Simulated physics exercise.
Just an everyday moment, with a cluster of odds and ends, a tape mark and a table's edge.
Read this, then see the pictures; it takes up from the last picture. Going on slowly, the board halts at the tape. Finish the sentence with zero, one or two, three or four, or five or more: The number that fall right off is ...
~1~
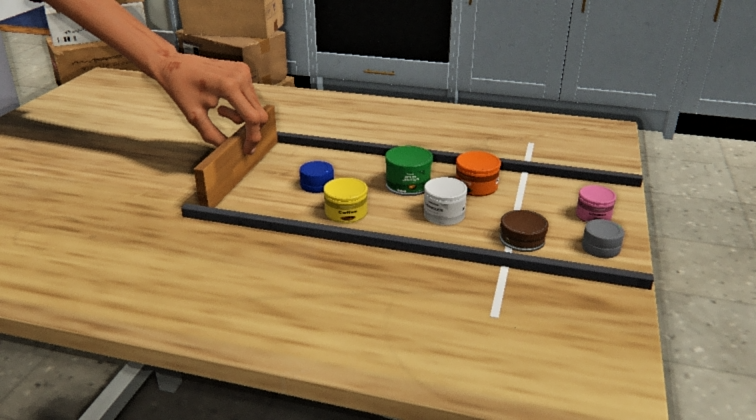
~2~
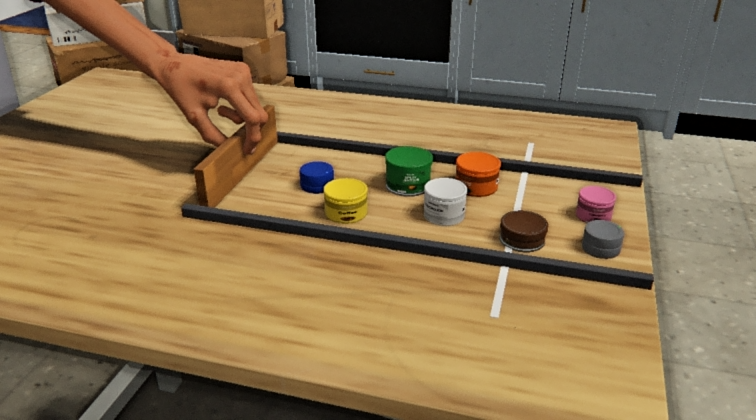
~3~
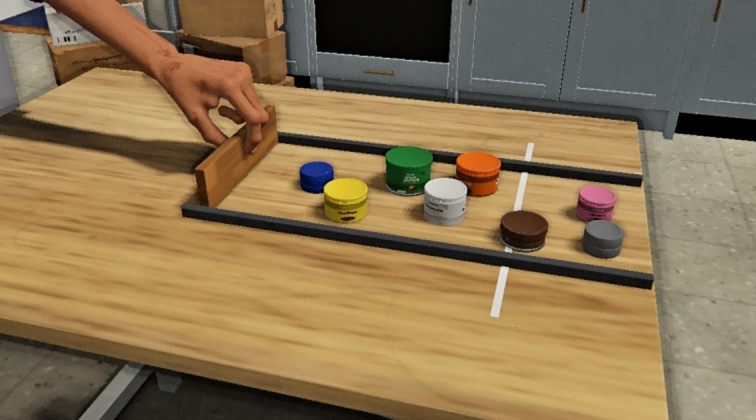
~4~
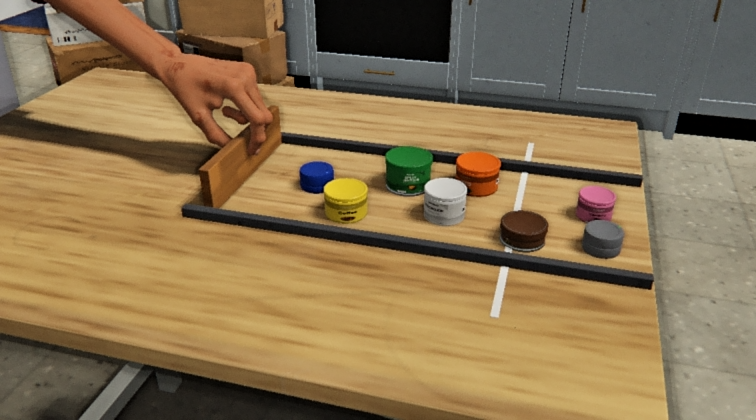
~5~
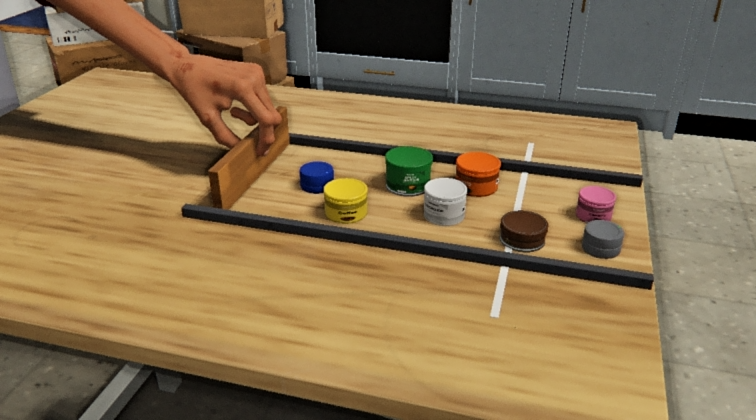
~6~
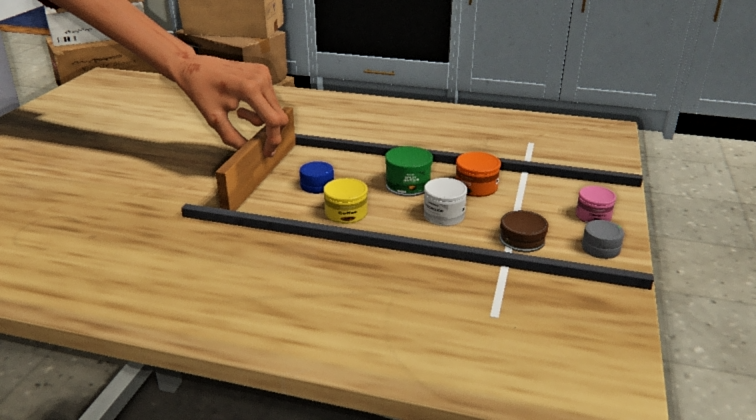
The number that fall right off is zero.
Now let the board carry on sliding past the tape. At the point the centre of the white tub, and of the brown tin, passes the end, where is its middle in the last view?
With the white tub it sits around (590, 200), with the brown tin around (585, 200).
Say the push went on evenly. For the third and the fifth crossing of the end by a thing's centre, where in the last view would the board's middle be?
The first one at (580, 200), the next at (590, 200).
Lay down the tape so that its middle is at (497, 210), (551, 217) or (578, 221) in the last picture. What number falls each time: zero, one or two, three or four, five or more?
Zero; zero; 1 or 2.
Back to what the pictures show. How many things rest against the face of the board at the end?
In total, 3.
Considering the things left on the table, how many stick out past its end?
The total comes out at 0.
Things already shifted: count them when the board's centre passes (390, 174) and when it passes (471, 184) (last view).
The number moved is 3 and then 6.
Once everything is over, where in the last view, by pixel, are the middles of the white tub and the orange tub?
Final spots - white tub (570, 218), orange tub (588, 180).
Soon after, none off yet; grey lid at rest near (603, 239); pink tub at rest near (595, 205); brown tin at rest near (523, 231).
At rest, the number that fall off is zero.
